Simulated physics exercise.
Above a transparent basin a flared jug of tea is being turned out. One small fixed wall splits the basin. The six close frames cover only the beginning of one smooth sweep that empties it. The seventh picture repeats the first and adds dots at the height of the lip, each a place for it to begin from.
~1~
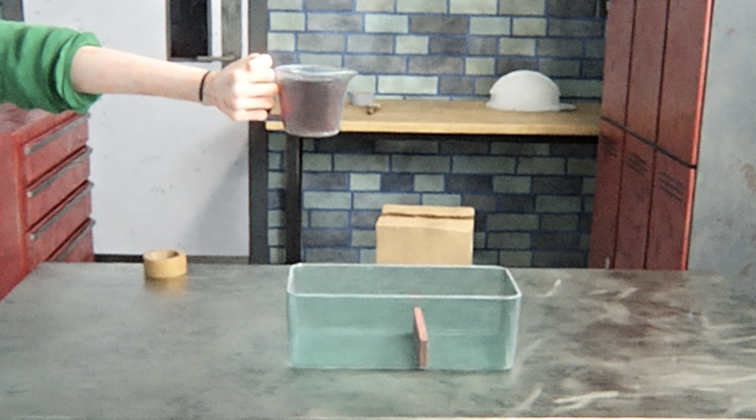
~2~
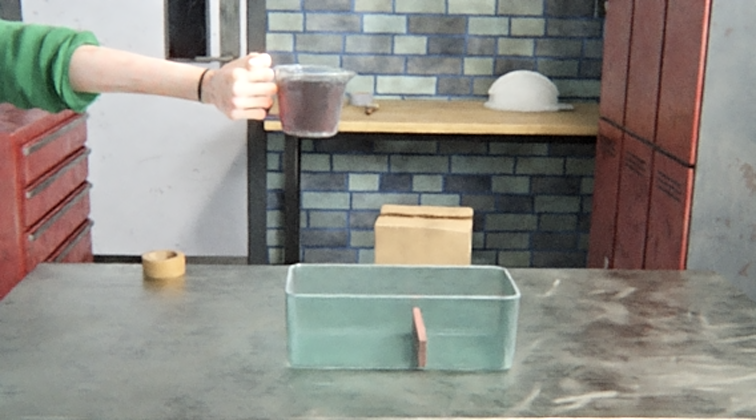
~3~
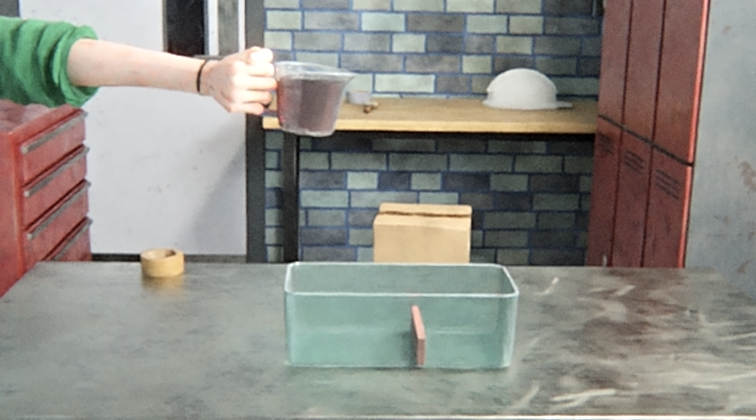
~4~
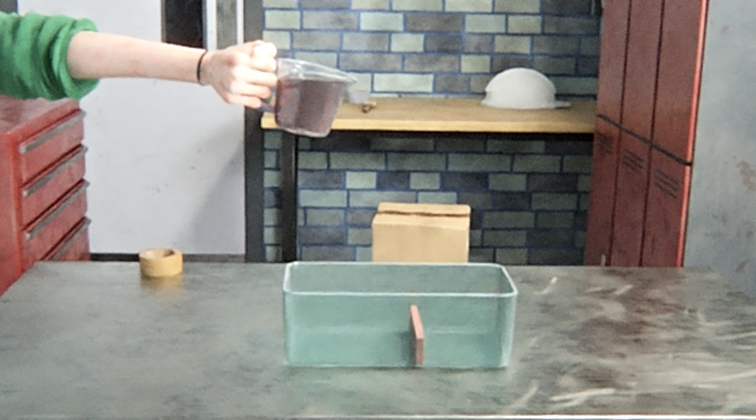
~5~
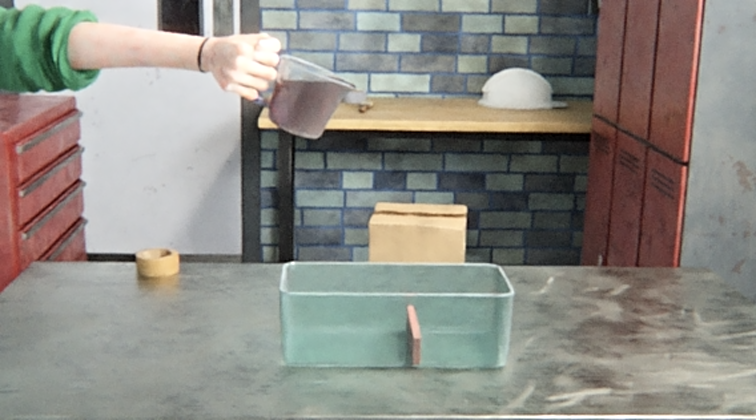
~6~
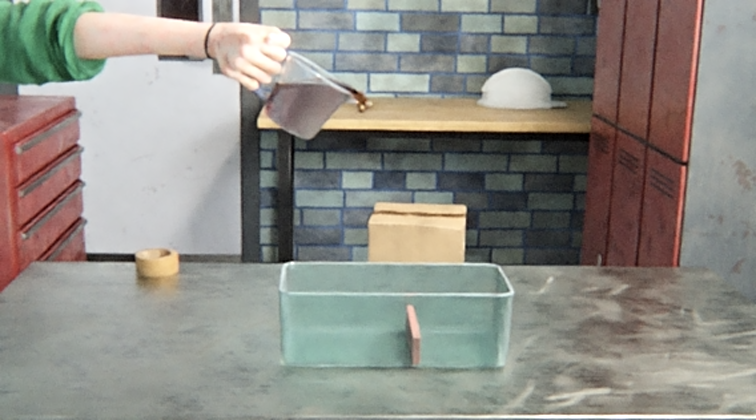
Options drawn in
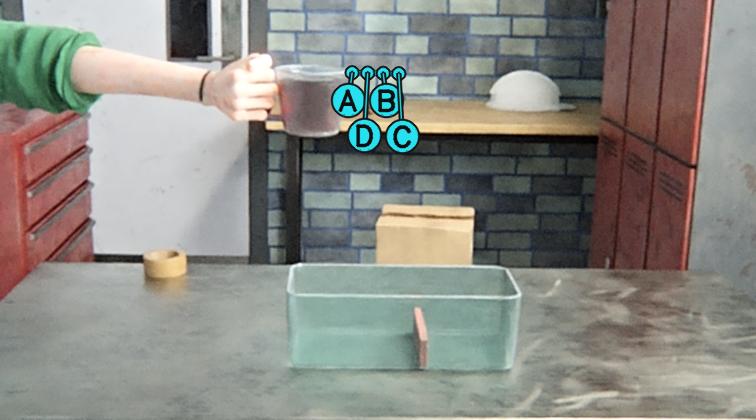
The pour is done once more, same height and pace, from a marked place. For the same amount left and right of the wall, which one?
D beats the others.
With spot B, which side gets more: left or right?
The right side.
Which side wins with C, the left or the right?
The right side.
On the marked copy, A at (352, 72); B at (383, 73); C at (398, 73); D at (367, 73).
With A, about 81 % ends left of the wall and 12 % right of it; 7 % is lost outside.
With B, about 22 % ends left of the wall and 74 % right of it; 4 % is lost outside.
With C, about 13 % ends left of the wall and 83 % right of it; 4 % is lost outside.
With D, about 45 % ends left of the wall and 51 % right of it; 4 % is lost outside.
